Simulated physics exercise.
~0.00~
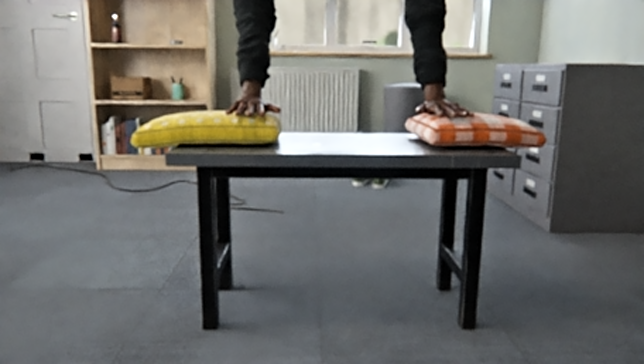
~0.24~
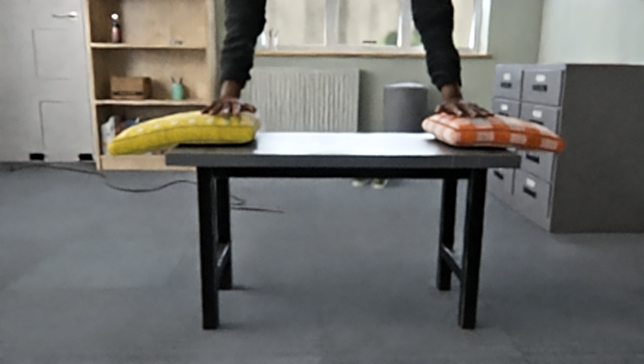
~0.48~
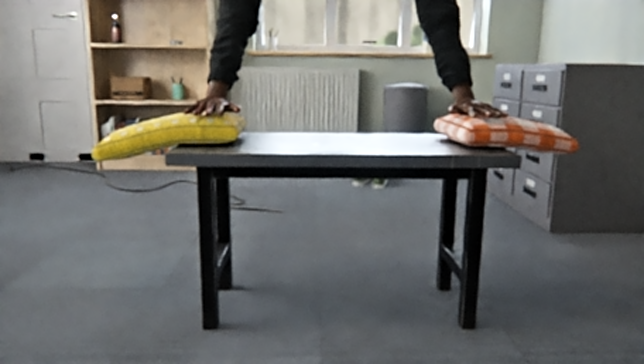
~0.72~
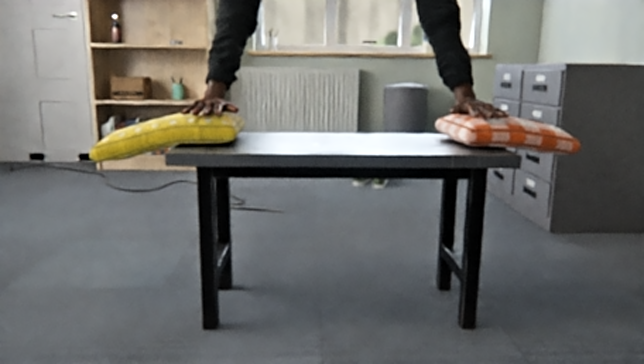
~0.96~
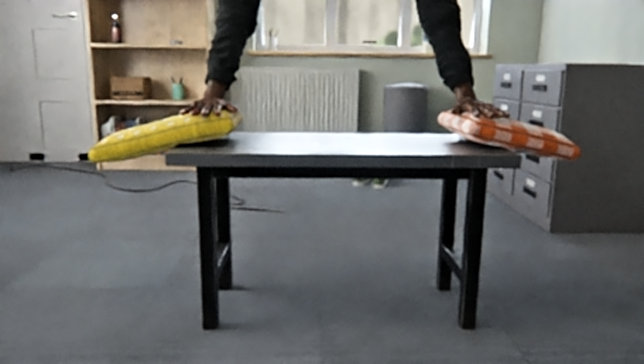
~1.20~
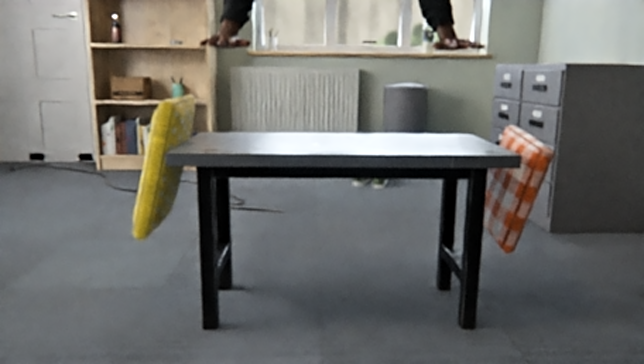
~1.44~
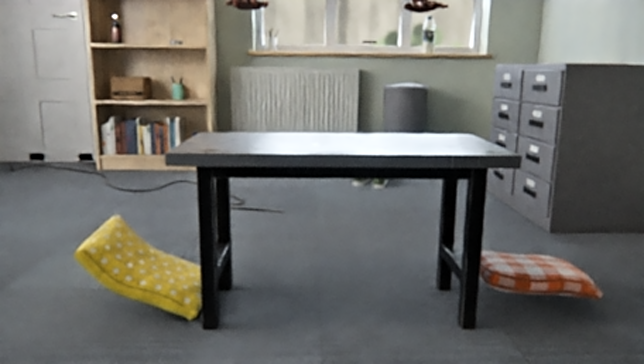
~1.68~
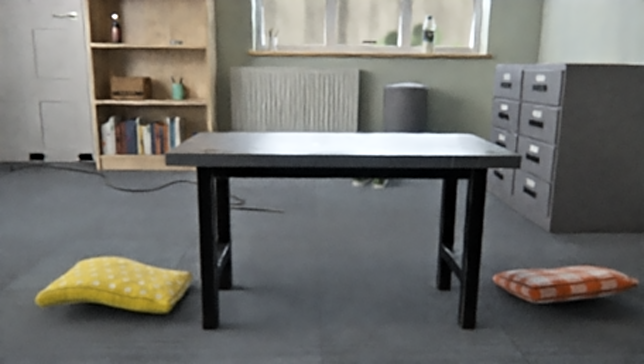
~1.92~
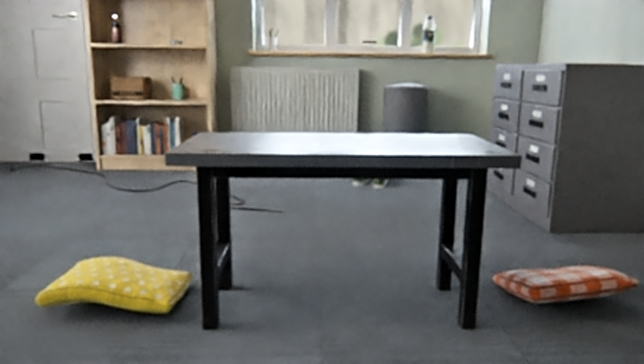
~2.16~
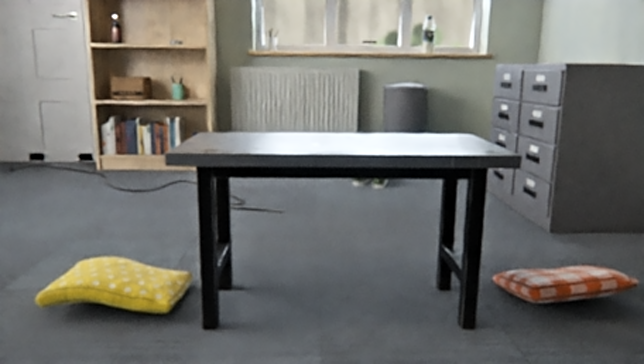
A yellow pillow and an orange checked cushion were pushed outward by two hands to opposite ends of a low dark table, and when the hands lifted away, both tipped off the ends and dropped, coming to rest on the floor on either side.
